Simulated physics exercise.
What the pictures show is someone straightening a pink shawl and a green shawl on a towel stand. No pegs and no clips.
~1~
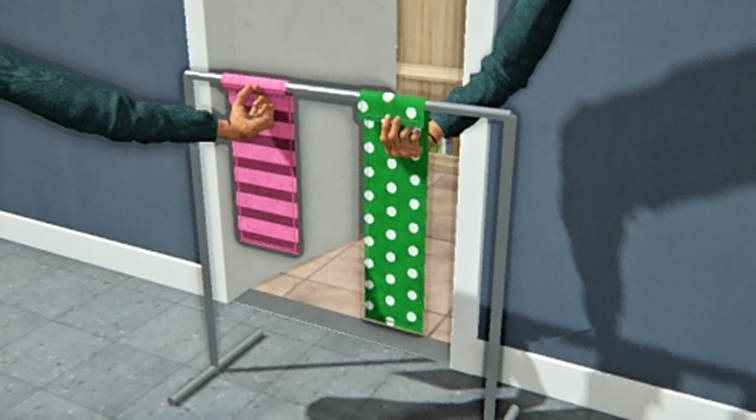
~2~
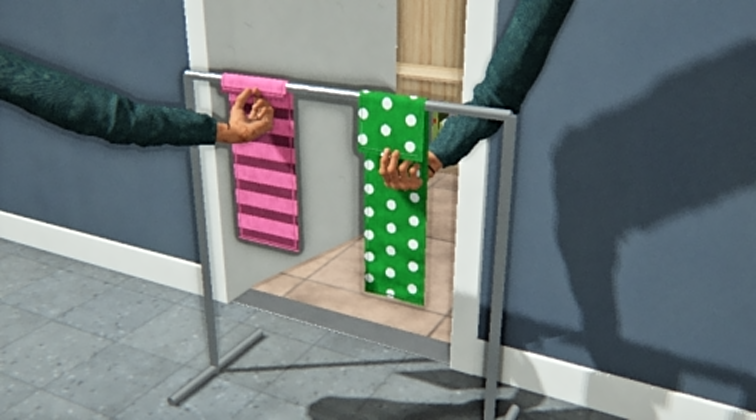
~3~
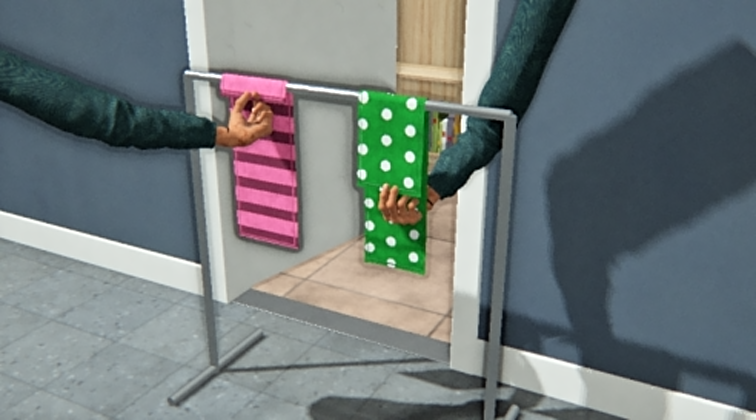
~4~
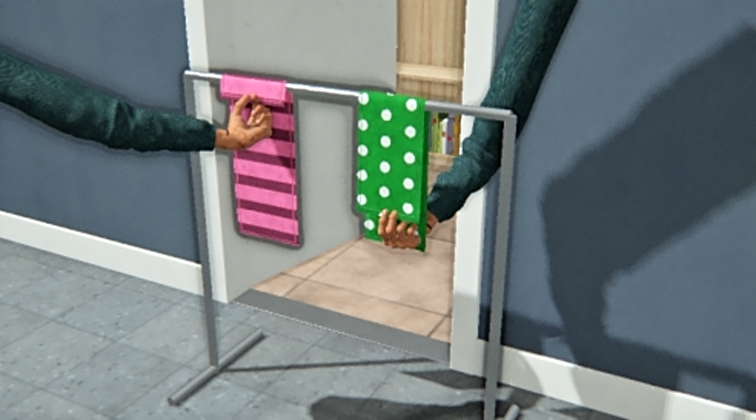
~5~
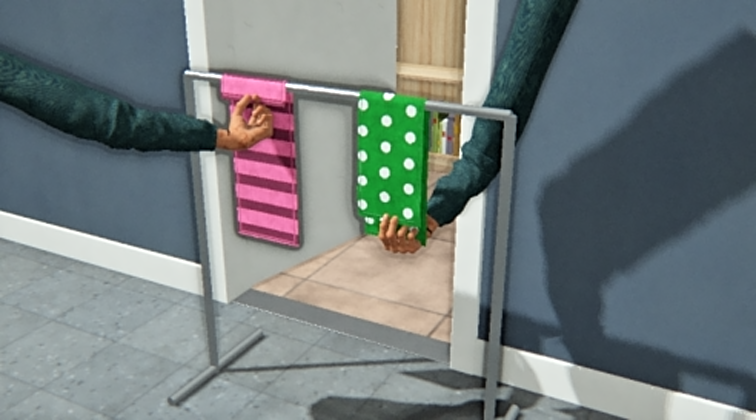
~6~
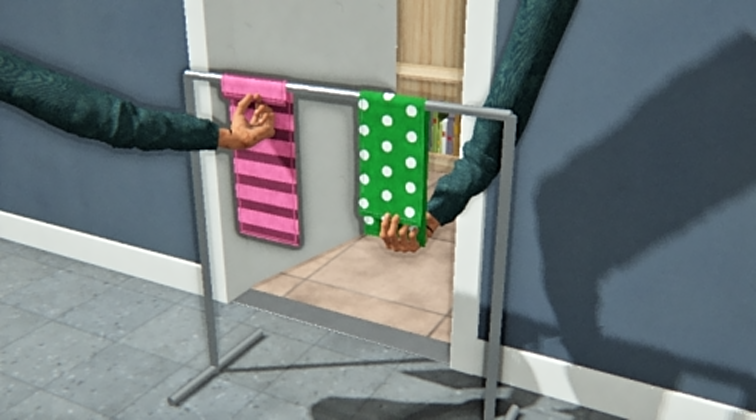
A hand pulled the front of the green polka-dot cloth down on the rack until its ends were nearly even, while another hand stayed by the pink striped one, which barely moved.
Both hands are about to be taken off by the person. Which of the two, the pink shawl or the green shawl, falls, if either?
As I see it, the pink shawl most likely leaves its perch, the green shawl most likely keeps its perch.
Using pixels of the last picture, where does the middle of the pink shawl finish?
(277, 388).
Then, 0.36 s past the final frame, pink shawl clear of the rail and dropping near (270, 249); green shawl unmoved.
Then, 0.66 s past the final frame, pink shawl in a heap on the floor near (276, 387); green shawl unmoved.
When it is over, pink shawl in a heap on the floor near (277, 388); green shawl unmoved. The pink shawl is pulled off by its long side and the green shawl stays on.
